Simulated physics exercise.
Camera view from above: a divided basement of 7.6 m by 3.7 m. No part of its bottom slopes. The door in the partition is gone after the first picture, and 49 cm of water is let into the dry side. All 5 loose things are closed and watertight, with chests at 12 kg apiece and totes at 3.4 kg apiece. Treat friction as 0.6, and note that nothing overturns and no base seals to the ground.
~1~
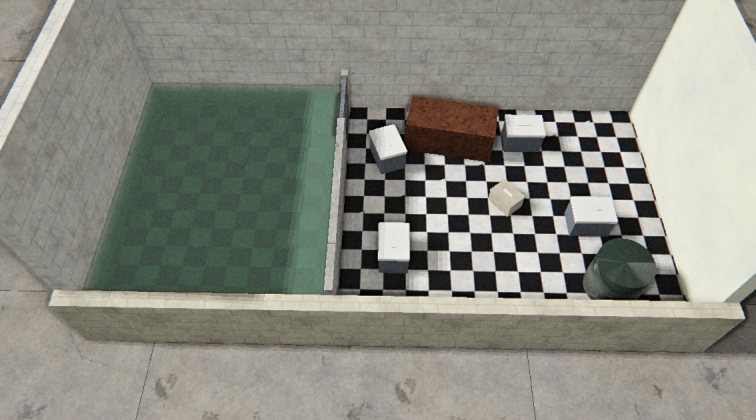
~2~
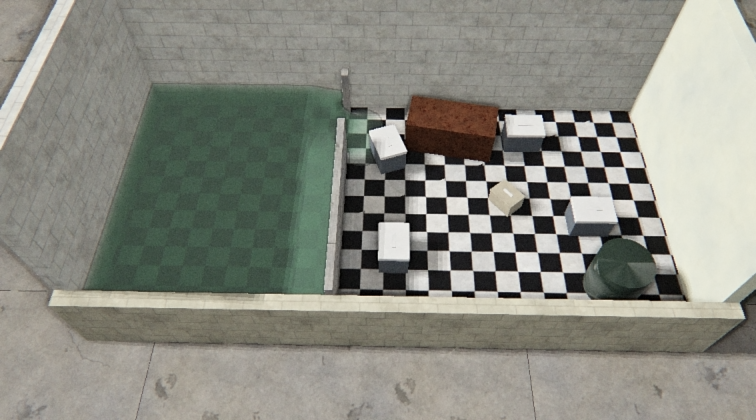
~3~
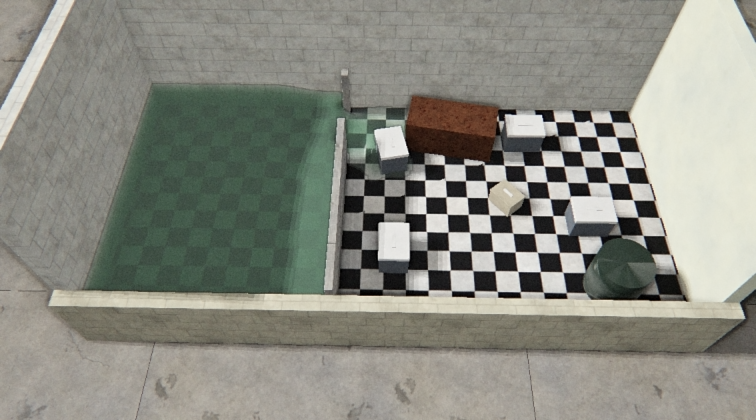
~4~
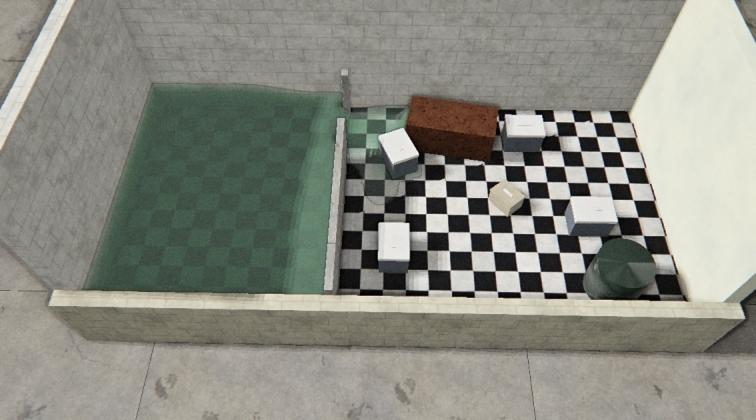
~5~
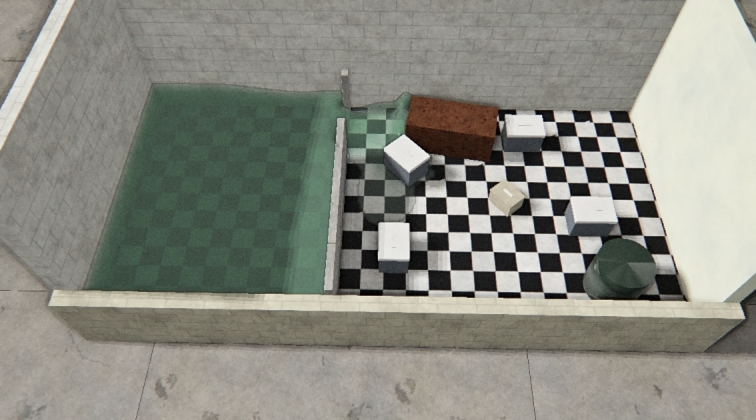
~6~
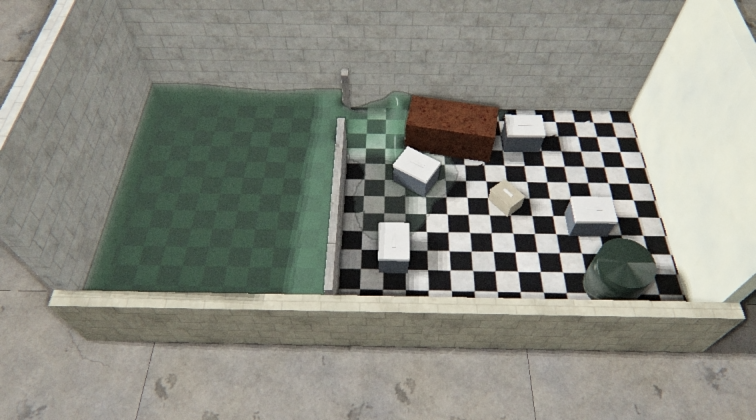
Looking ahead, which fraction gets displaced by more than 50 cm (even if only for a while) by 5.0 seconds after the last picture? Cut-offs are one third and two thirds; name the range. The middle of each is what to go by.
It will come to two thirds or over.
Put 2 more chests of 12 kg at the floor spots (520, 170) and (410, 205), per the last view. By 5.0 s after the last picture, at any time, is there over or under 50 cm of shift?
Going in order, that's not that far and then too far.
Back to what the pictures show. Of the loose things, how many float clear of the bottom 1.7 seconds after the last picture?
I count 0.
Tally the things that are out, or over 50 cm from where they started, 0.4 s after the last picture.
That would be 1.
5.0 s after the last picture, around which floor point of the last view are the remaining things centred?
About (541, 210).
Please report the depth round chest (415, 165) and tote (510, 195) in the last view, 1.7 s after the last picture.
Depth approx. 5 cm / 3 cm.
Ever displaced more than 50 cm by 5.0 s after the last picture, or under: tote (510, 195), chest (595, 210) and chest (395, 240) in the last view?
Beyond the mark, beyond the mark, beyond the mark.
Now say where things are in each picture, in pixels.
The first picture shows a chest at (388, 141) rests on the ground; a chest at (594, 209) rests on the ground; 11.1 m2 under water; 0 of 5 have shifted.
The second picture shows a chest at (388, 141) rests on the ground; a chest at (594, 209) rests on the ground; 11.6 m2 under water; 0 of 5 have shifted.
The third picture shows a chest at (391, 142), on the bottom, 5 cm from its start; a chest at (594, 209) rests on the ground; 12.2 m2 under water; 1 of 5 have shifted.
The fourth picture shows a chest at (399, 145), on the bottom, 18 cm from its start; a chest at (594, 209), on the bottom; water covers 12.7 m2; 1 of 5 have shifted.
The fifth picture shows a chest at (407, 152) rests on the ground, 36 cm from its start; a chest at (594, 209), on the bottom; water covers 13.4 m2; 1 of 5 have shifted.
The sixth picture shows a chest at (417, 164), on the bottom, 60 cm from its start; a chest at (594, 209) rests on the ground; water covers 14.2 m2; 1 of 5 have shifted.
Then, 0.4 s after the last picture 1 of 5 are over 50 cm from their spots; 0 afloat.
Then, 1.7 s after the last picture 2 of 5 are over 50 cm from their spots; 0 afloat.
Then, 3.2 s after the last picture 3 of 5 are over 50 cm from their spots; 4 afloat.
Then, 5.0 s after the last picture 4 of 5 are over 50 cm from their spots, and 4 have been at some point; 4 afloat.
